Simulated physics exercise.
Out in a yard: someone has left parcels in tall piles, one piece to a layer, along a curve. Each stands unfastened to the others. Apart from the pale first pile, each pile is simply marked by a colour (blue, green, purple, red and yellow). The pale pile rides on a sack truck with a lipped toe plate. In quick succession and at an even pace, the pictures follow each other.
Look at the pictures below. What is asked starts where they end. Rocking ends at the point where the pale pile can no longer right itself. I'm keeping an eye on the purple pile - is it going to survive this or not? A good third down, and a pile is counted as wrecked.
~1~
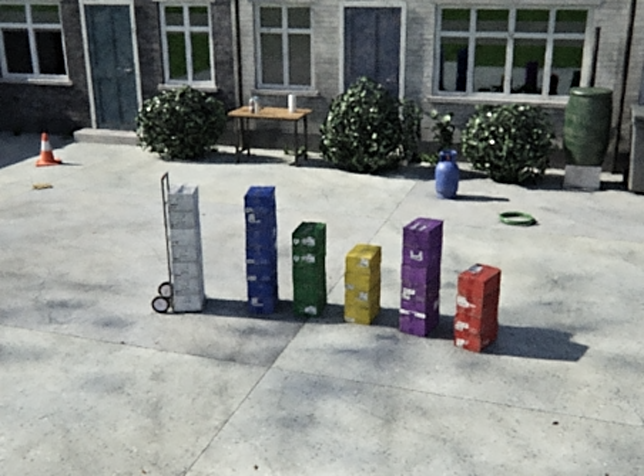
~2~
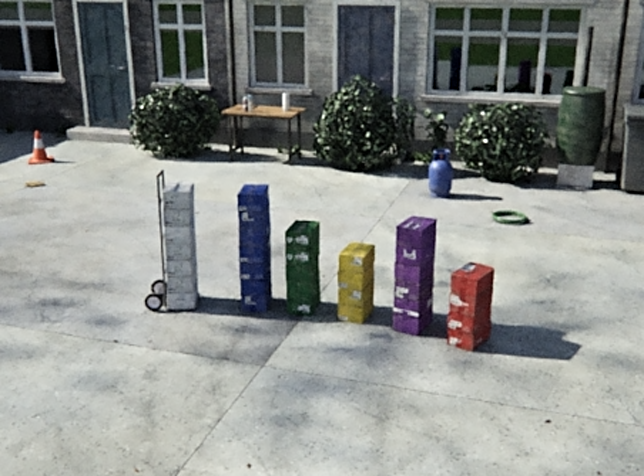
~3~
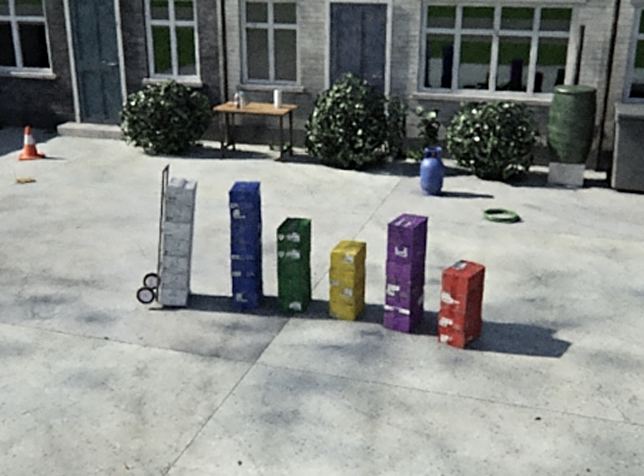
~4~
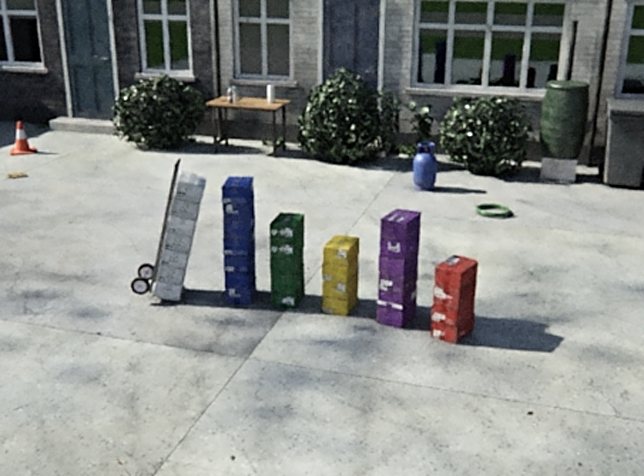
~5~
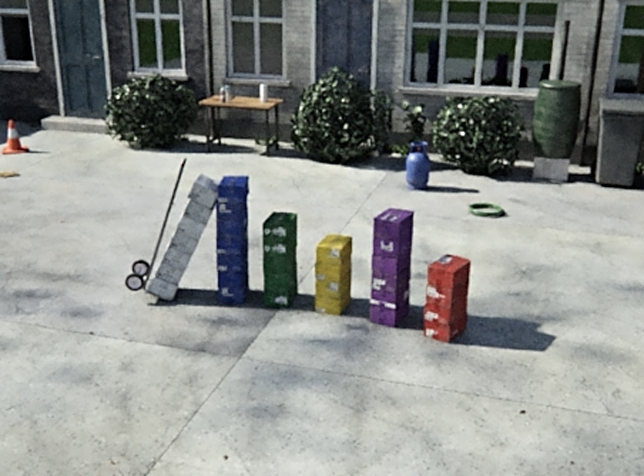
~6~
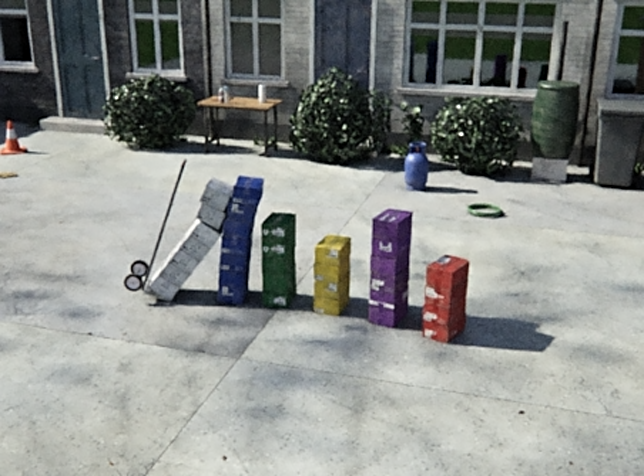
I'd say it won't make it.
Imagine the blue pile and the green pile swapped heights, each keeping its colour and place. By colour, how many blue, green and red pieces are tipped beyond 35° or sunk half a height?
It comes to blue 4, then green 7, then red 4.
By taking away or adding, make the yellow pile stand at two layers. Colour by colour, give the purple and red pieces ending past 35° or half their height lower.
Colour by colour, the counts come to purple 0 and red 0.
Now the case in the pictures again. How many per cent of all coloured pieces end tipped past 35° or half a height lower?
100 in a hundred, roughly.
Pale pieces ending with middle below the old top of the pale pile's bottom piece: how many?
It comes to 3.
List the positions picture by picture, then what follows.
In the first picture (each place is the centre of the face we see best; the camera pans a little), truck frame (164, 206) level; top purple parcel (415, 239); top green parcel (304, 242); the others all in place.
Truck frame (159, 204) rocked barely; top purple parcel (408, 237), in the second picture.
Truck frame (162, 198) rocked a little, top of the pale pile leaning a little; top purple parcel (400, 235); the others all in place, in the third picture.
Truck frame (171, 192) rocked a little, top of the pale pile leaning a little; top purple parcel (393, 230); the others all in place, in the fourth picture.
Truck frame (174, 192) rocked clearly, top of the pale pile leaning clearly; top purple parcel (386, 230); top blue parcel (231, 195) moved a little; one has shifted, in the fifth picture.
Truck frame (174, 192) rocked clearly, top of the pale pile leaning clearly; top purple parcel (384, 230); top blue parcel (246, 196) tilted a little; 7 have shifted, in the sixth picture.
Just after the last frame, 7 of the pale pile down; none of the 6 purple parcels down (3 of 26 in all colours); top purple parcel unmoved; top blue parcel tilted clearly, about its own height lower.
A moment on, 7 of the pale pile down; 2 of the 6 purple parcels down (18 of 26 in all colours); top purple parcel tilted clearly, about its own height lower; top blue parcel tilted steeply, some three heights lower.
When it is over, 7 of the pale pile down; 6 of the 6 purple parcels down (26 of 26 in all colours); top purple parcel some five heights lower; top red parcel upside down. In pixels of the last frame, middles, top red parcel near (555, 358).
